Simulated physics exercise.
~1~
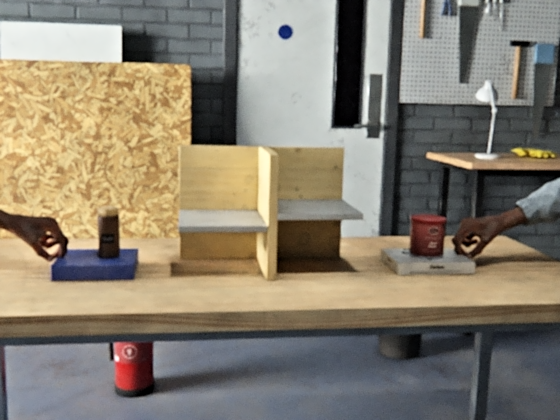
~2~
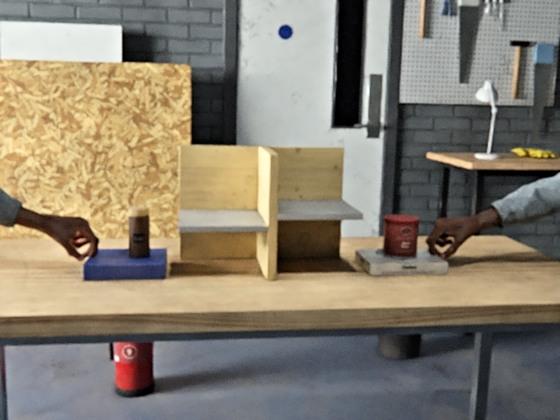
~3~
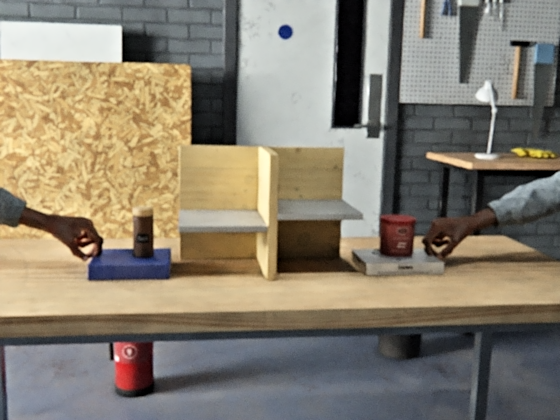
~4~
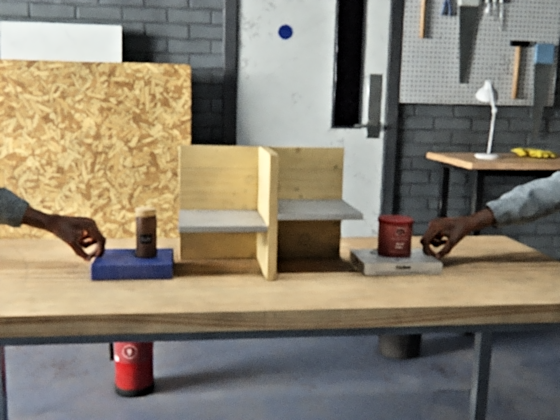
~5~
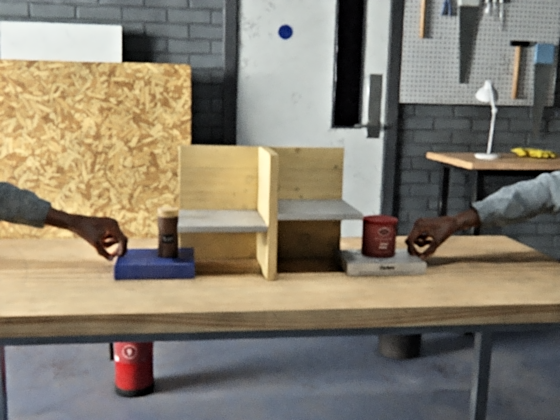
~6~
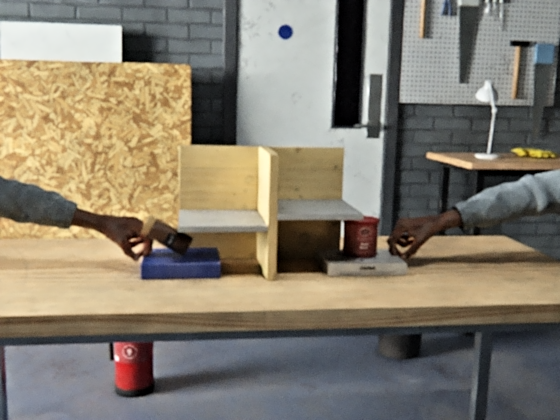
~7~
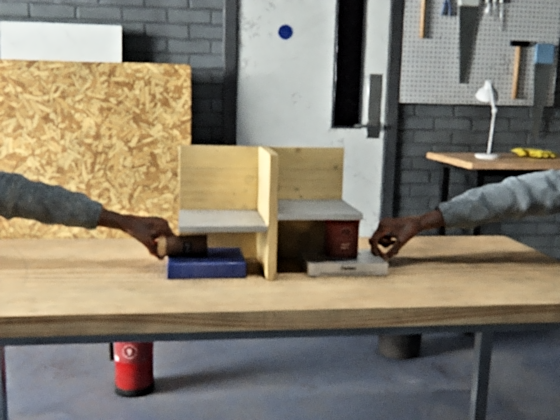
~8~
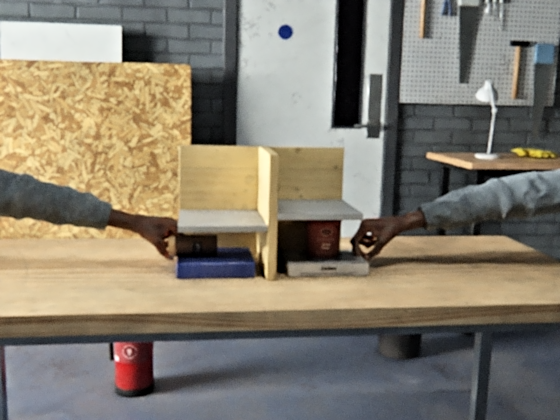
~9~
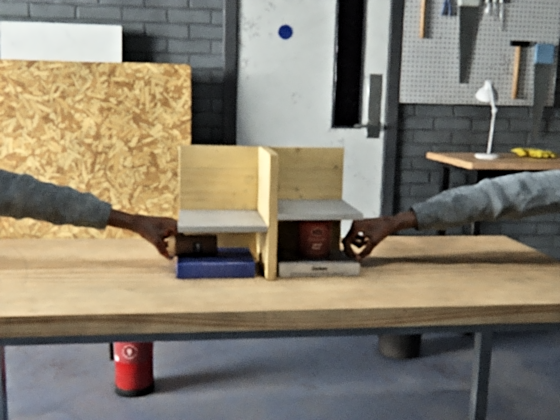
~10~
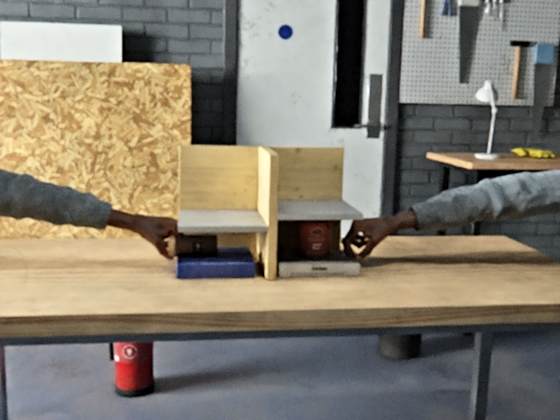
Two hands slowly pushed a blue block carrying a brown shaker from the left and a pale packet carrying a red pot from the right toward a wooden stand; the pot slid under its shelf, but the shaker tipped onto its side.
